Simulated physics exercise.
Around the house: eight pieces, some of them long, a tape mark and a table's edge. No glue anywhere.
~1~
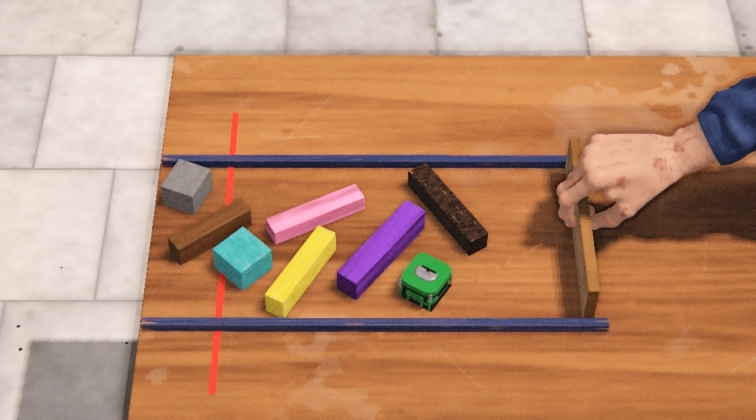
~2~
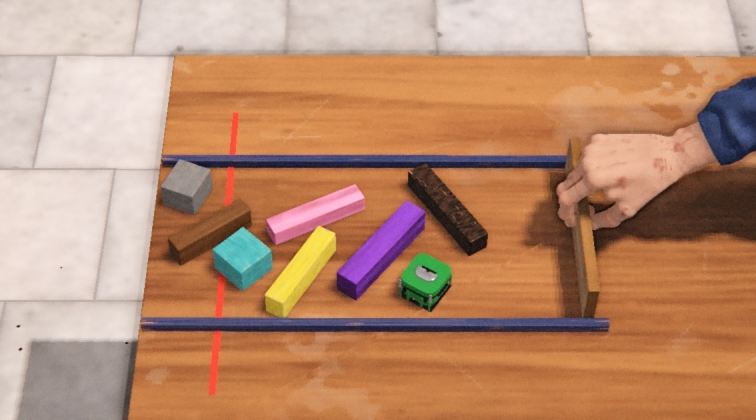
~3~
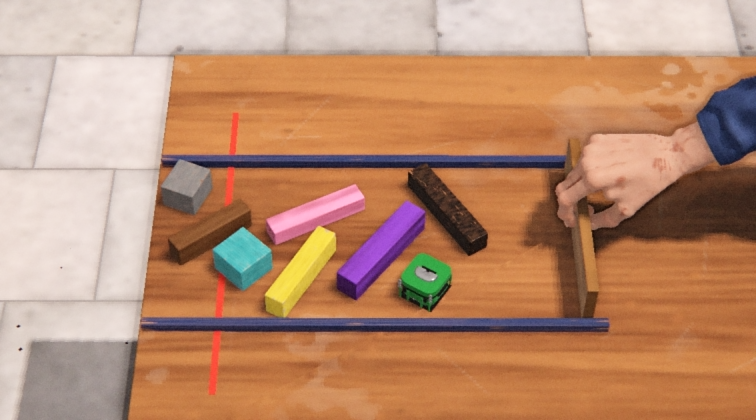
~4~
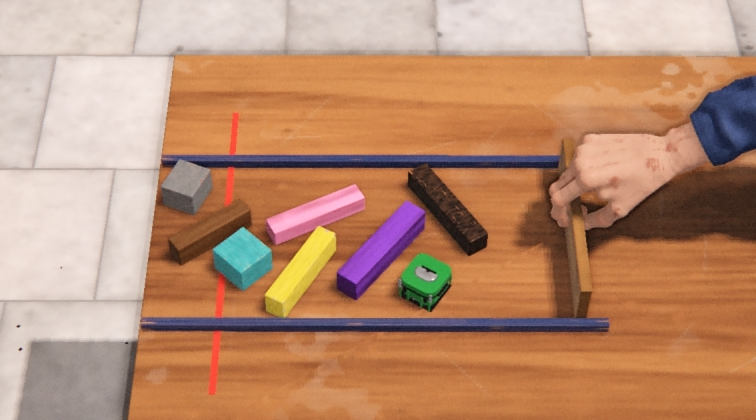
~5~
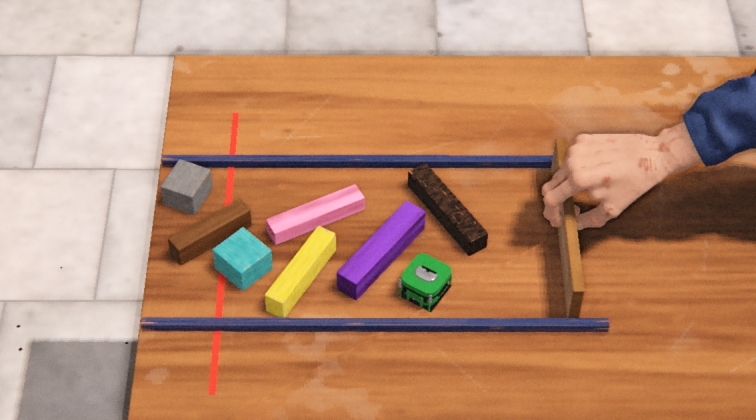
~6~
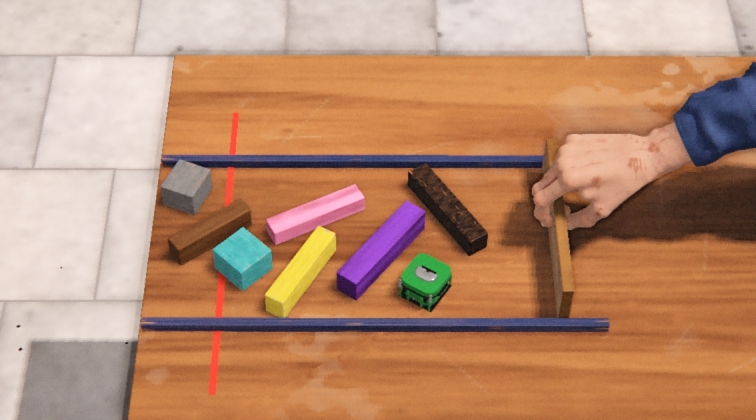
A hand in a blue sleeve grips an upright wooden board at the right of a wooden table, seen from above at an angle, with pale tiles beyond. Between two dark blue rails lie grey and turquoise blocks, brown, pink, yellow, purple and blackish bars, and a green case, with red tape crossing at left. The hand slides the board slightly left, touching none of the pieces, which stay still.
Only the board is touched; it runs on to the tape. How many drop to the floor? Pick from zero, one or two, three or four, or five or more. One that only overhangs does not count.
The number that fall off is three or four.
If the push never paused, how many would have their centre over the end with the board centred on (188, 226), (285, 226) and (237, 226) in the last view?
Past the end: 6, 0 and 3.
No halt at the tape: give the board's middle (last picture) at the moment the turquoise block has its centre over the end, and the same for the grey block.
Its middle is around (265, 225) and around (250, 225).
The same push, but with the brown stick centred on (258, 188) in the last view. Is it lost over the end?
Then it is kept.
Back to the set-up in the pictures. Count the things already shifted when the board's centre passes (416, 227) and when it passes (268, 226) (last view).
3 and 8.
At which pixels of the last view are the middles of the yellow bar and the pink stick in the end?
The yellow bar stops around (147, 269); the pink stick around (166, 207).
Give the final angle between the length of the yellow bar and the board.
About 10°.
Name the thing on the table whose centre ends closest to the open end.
The yellow bar.
Soon after, none off yet; grey block at rest near (187, 187); brown stick at rest near (211, 232); turquoise block at rest near (243, 259).
In the end, the number that fall off is three or four; gone, turquoise block, brown stick and grey block.
